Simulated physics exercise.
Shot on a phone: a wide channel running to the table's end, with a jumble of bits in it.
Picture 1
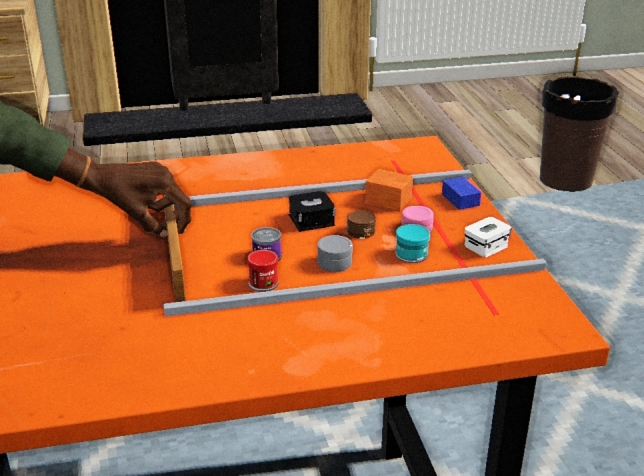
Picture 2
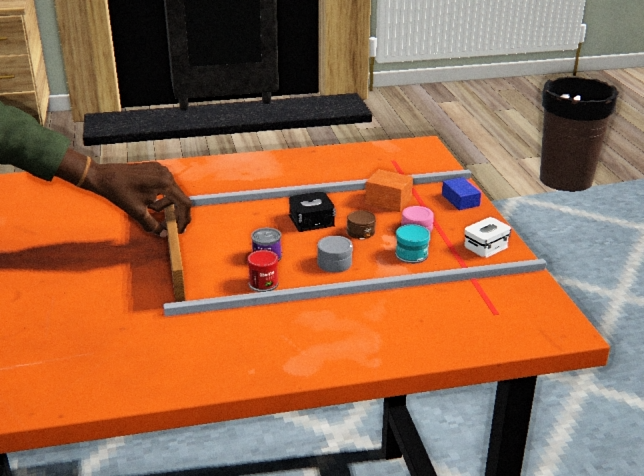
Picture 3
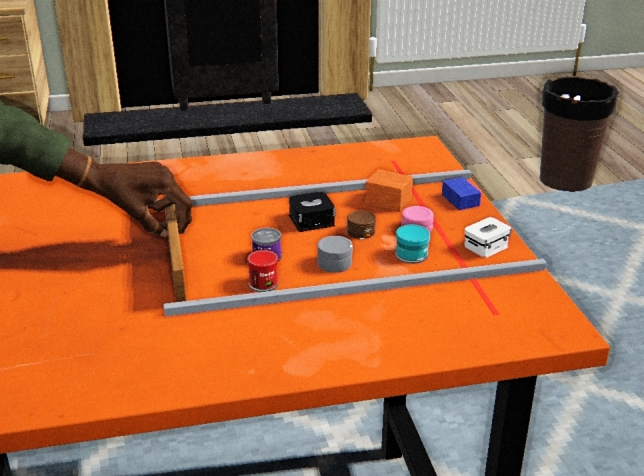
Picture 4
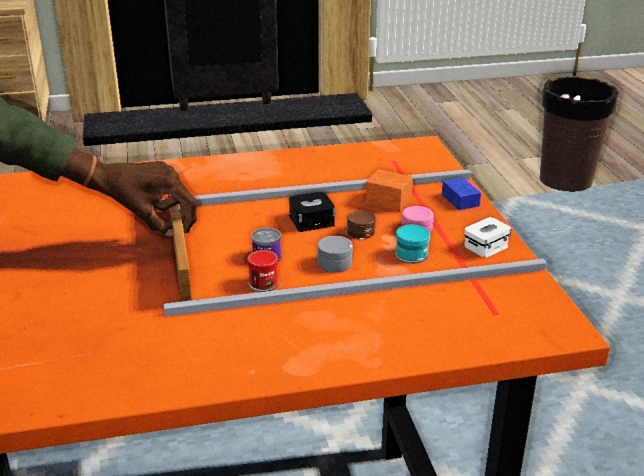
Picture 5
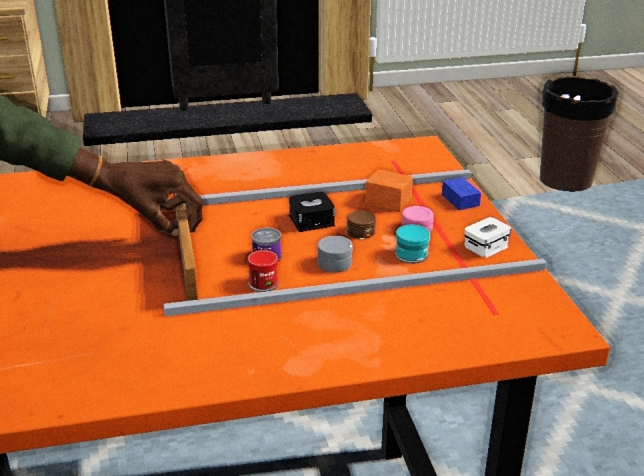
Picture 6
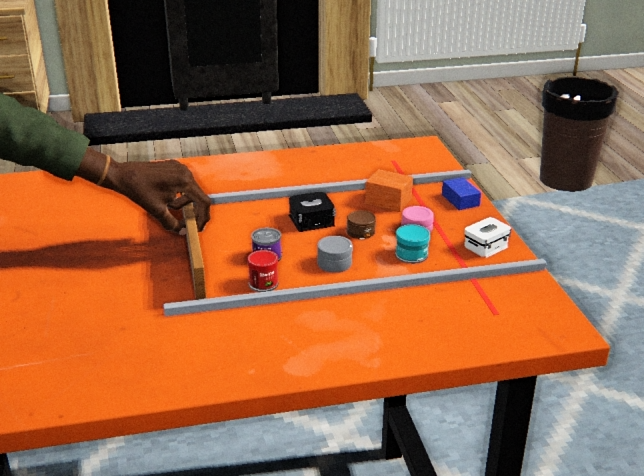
To begin with, a hand holds a wooden board upright at the left end of a channel on an orange table, with small tins, boxes and blocks scattered between two grey rails. The hand then slides the board slightly to the right, towards the objects, which all stay where they are.
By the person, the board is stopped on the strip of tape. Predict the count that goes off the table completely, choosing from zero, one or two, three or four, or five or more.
Lost one or two.
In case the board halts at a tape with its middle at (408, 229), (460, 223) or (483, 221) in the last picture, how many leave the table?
It would be 0, 3 and 5.
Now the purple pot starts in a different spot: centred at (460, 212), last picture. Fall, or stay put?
It survives.
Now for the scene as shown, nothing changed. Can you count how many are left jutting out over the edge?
Things overhanging at the end: 0.
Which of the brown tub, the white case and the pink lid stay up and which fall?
So: The brown tub remains in place, the white case does not stay, the pink lid remains in place.
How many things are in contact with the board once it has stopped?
The figure is 5.
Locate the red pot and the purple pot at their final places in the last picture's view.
(479, 253) and (457, 224), roughly.
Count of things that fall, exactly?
Fallen: 1.
Soon after, none off yet; blue block at rest near (461, 194); white case at rest near (487, 238); pink lid at rest near (417, 221).
By the end, the number that fall off is one or two; fallen, white case.
